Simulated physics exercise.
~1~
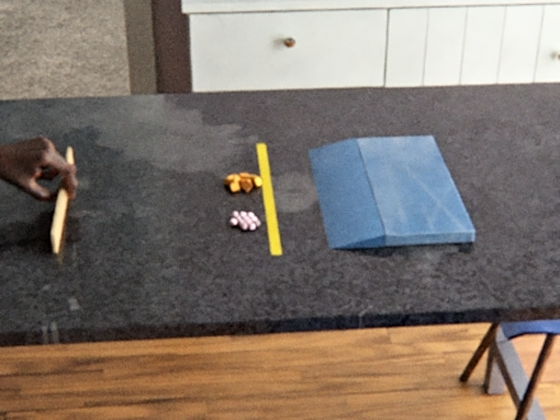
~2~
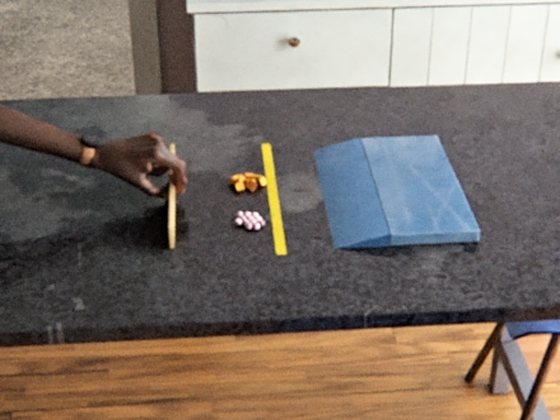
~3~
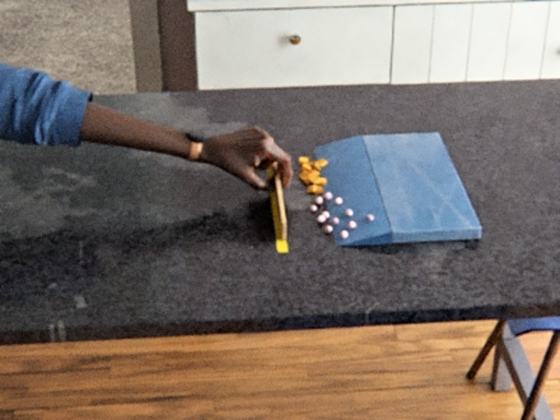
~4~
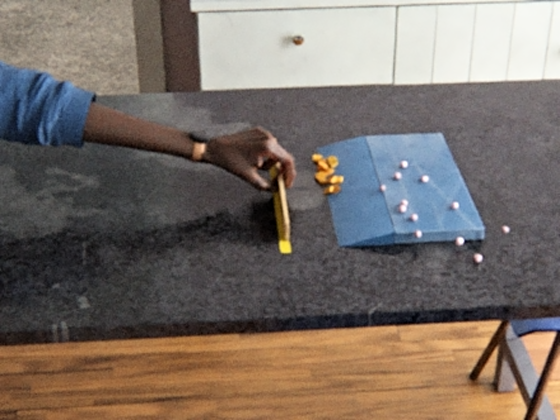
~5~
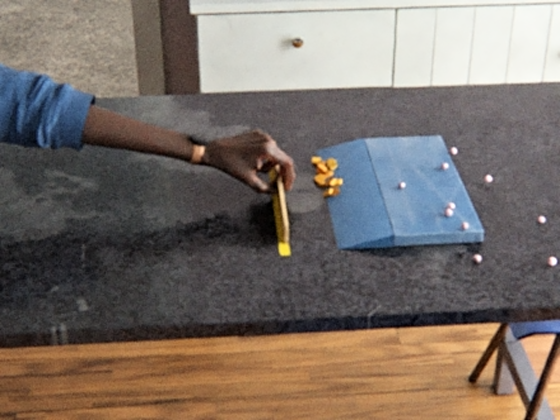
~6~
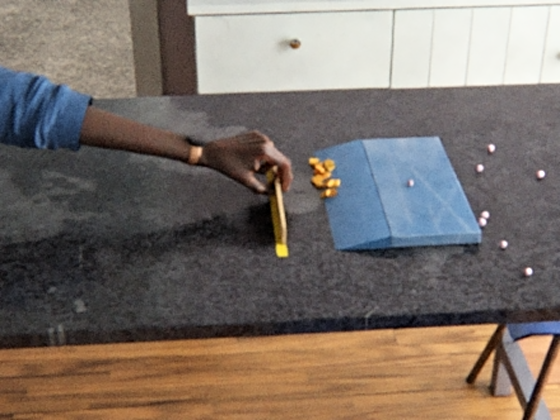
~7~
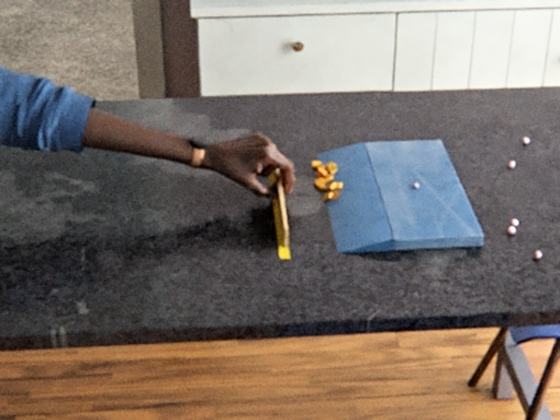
On a dark tabletop, a hand sweeps a card to yellow tape, pale beads rolling over a blue wedge, orange bits stopping low.
